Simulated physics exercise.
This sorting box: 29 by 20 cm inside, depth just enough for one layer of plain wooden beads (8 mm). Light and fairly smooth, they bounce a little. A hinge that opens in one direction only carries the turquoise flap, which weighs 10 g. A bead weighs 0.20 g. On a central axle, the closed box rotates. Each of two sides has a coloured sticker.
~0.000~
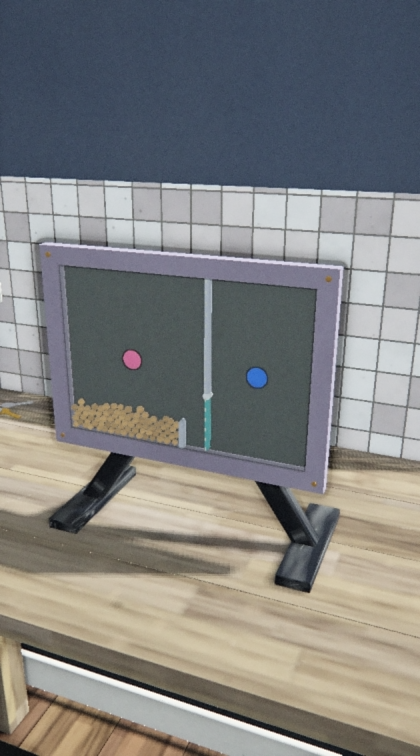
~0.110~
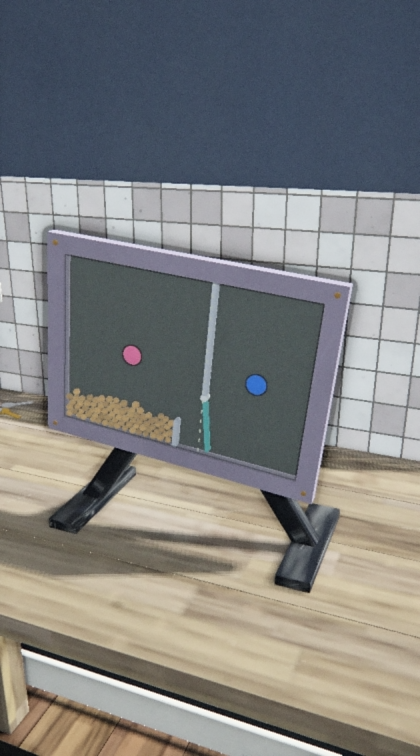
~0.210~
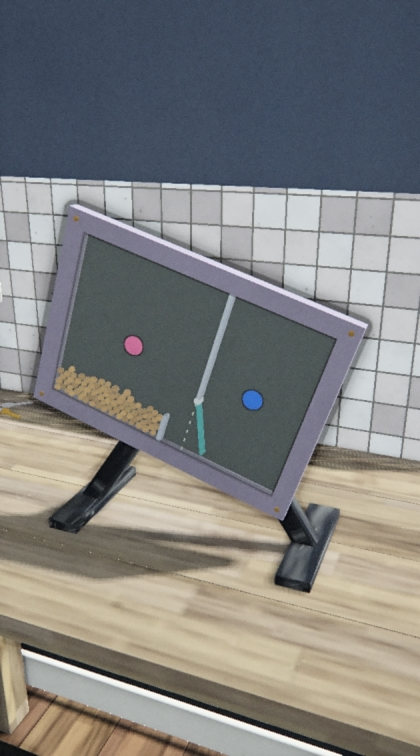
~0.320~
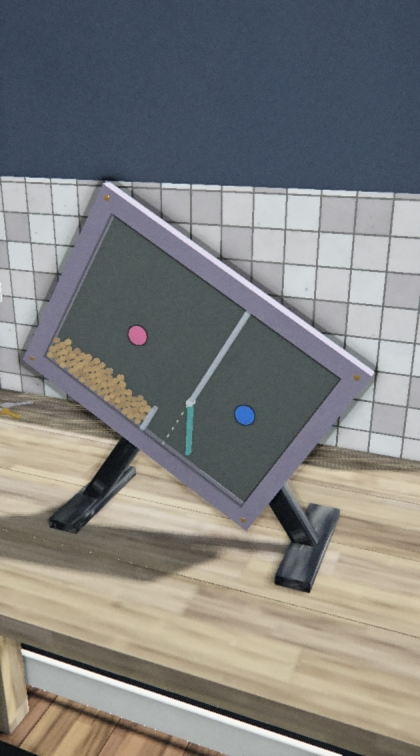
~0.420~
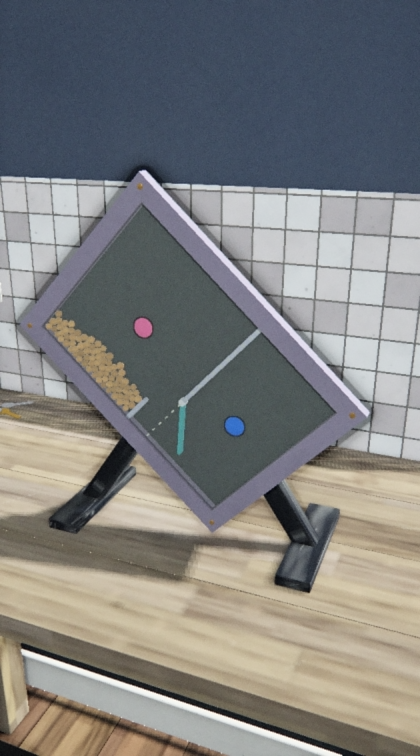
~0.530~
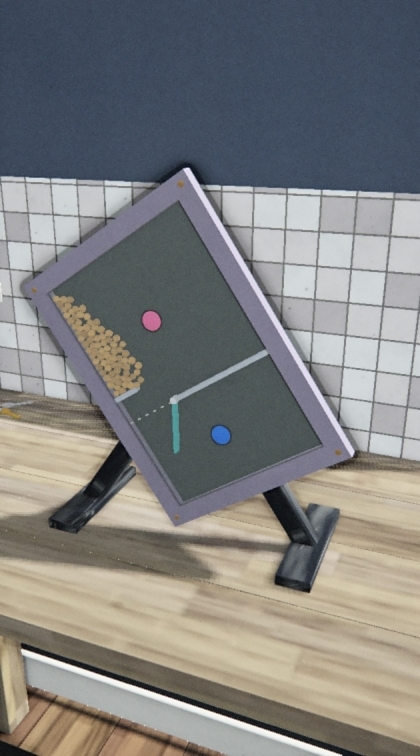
The clip shows a framed box on a stand, with pink and blue stickers and many small tan beads at lower left, rotating clockwise as the turquoise flap swings away from its dashed line and the beads bunch against a short ledge.
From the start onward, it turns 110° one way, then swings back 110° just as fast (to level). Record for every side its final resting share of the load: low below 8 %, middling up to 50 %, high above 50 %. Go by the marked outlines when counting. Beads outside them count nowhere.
Final shares: Pink: Middling; blue: High.
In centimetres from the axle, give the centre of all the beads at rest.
About 9 cm right and 7 cm below.
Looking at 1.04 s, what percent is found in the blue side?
That comes to some 40 percent of the load.
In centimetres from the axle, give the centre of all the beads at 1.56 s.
Some 4 cm right and 7 cm below.
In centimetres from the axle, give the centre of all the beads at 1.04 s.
Roughly 3 centimetres to the left and 5 centimetres below.
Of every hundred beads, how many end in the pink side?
Roughly 15%.
By 1.04 s, it stands 110° clockwise; the beads' middle is 3 cm left of and 5 cm below the centre; pink 60 %, blue 40 %; turquoise flap open 85°.
By 1.56 s, it stands 55° clockwise; the beads' middle is 4 cm right of and 7 cm below the centre; pink 45 %, blue 55 %; turquoise flap open 52°.
By 2.08 s, it stands level; the beads' middle is 10 cm right of and 6 cm below the centre; pink 15 %, blue 85 %; turquoise flap open 38°.
All still by 2.8 s, it stands level; pink 15 %, blue 85 %; turquoise flap open 37°.
